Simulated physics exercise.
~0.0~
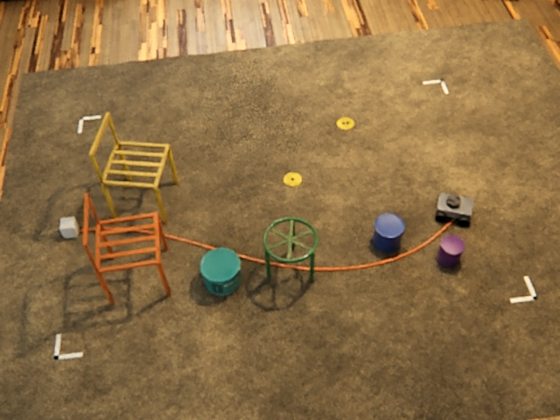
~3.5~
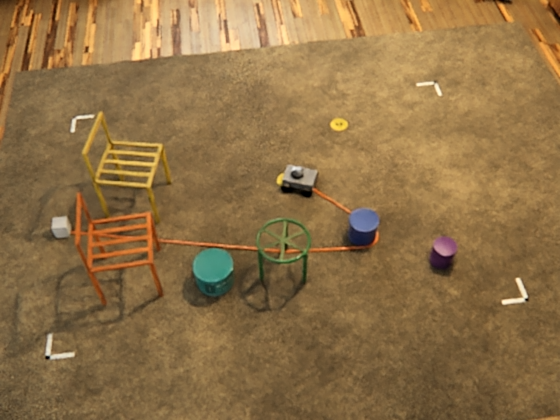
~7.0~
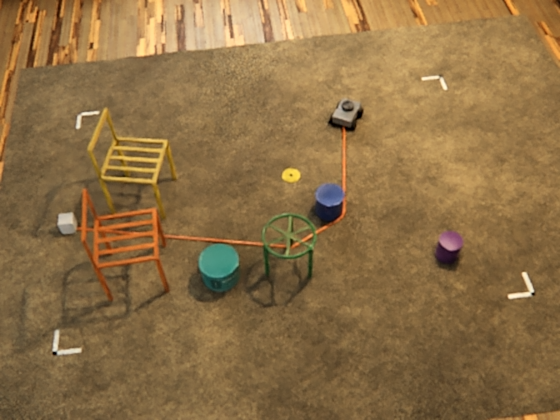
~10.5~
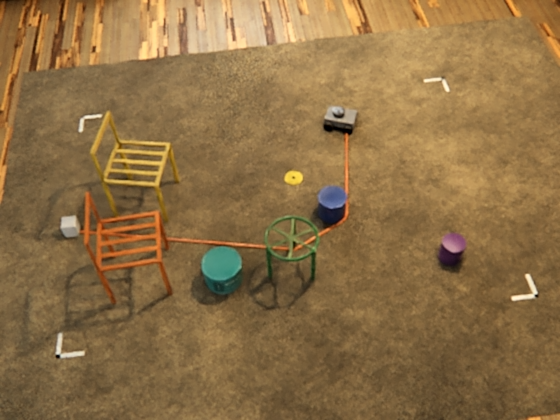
A small cart trailing an orange lead moves left, then right and up, the lead dragging a blue bucket left before stopping.
